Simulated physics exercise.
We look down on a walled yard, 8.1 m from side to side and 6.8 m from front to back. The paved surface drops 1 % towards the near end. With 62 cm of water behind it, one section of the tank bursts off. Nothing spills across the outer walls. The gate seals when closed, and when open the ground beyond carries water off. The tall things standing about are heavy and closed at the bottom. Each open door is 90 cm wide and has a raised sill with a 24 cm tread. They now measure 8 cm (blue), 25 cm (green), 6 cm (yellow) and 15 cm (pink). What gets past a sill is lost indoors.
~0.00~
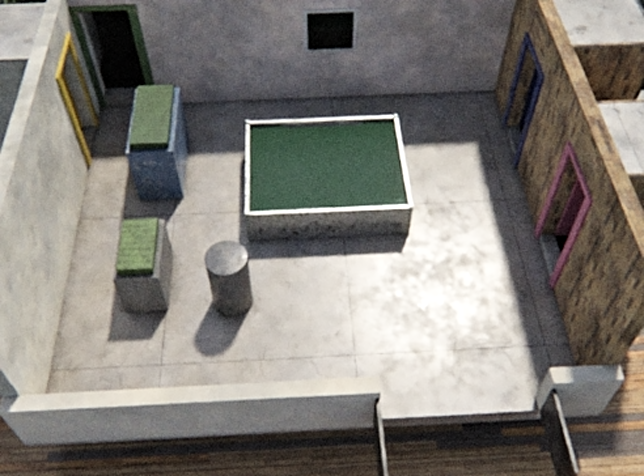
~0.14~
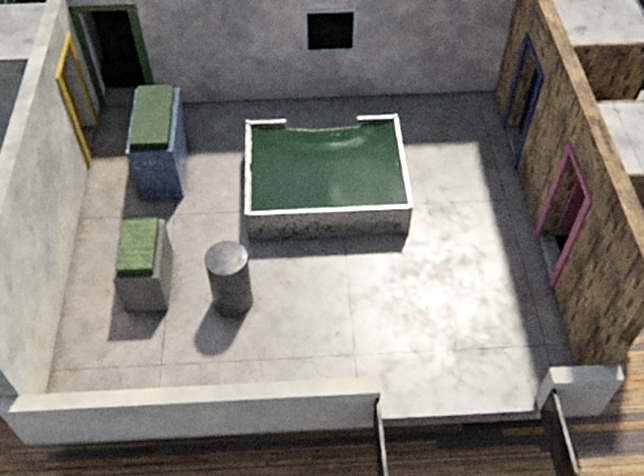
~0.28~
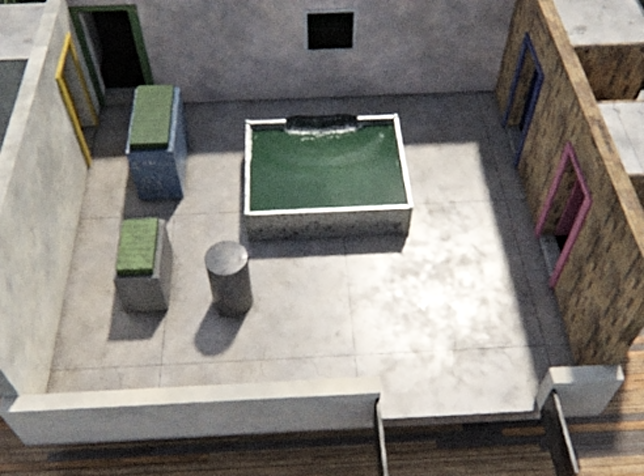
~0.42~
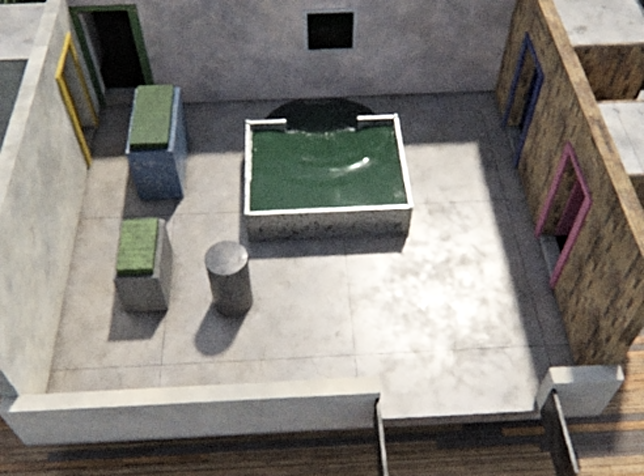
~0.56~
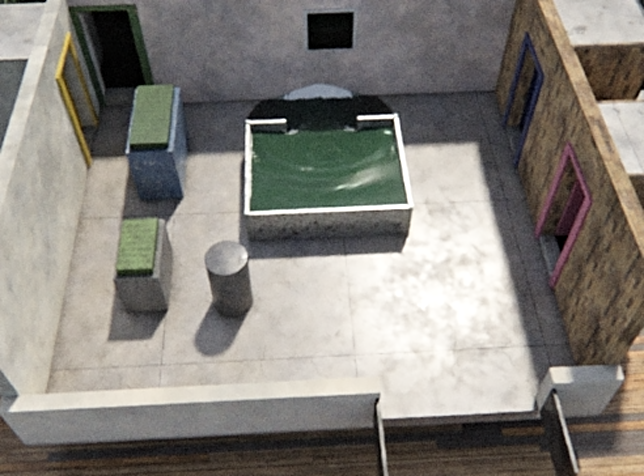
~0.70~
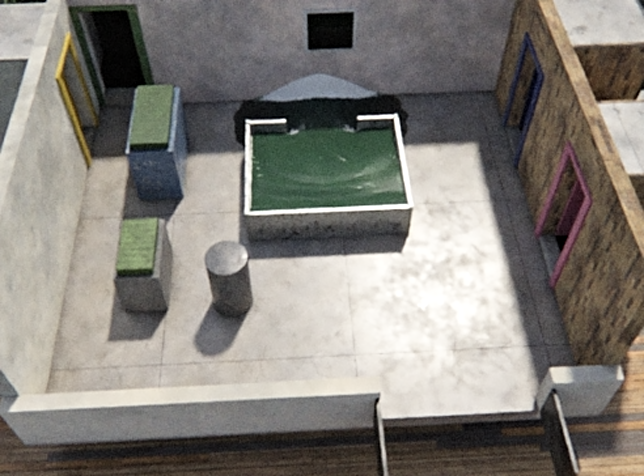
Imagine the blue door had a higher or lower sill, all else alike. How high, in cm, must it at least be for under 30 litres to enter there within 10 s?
About 13.5 cm.
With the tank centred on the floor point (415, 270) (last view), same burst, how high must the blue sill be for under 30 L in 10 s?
Some 11.5 cm.
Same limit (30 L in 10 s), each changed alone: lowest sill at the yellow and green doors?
About 20 cm at yellow and 13.5 cm at green.
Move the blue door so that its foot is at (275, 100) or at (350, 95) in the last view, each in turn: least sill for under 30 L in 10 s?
Roughly 27 and 34 cm.
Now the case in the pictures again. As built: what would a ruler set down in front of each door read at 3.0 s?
In cm: Blue 18, green 12, yellow 19, pink 0.
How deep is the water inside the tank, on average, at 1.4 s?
Roughly 46 cm on average.
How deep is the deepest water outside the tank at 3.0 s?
Up to some 30 cm.
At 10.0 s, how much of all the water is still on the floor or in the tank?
Roughly 78 in a hundred.
After 1.4 s water covers 10 % of the floor, deepest (48 cm) near (313, 101); it has not reached the blue door.
After 3.0 s water covers 30 % of the floor, deepest (30 cm) near (313, 101); 18 cm at the blue door, 20 litres in over its 8 cm sill.
After 10.0 s water covers 95 % of the floor, deepest (11 cm) near (41, 421); 8 cm at the blue door, 112 litres in over its 8 cm sill.
At the blue door as built, the water arrived by 2.2 s and peaked near 18 cm at 3.2 s.
With a sill of 12 cm, 47 litres would have come in within the 10 s; with 16 cm, 13 litres. So under 30 litres takes about 13.5 cm.
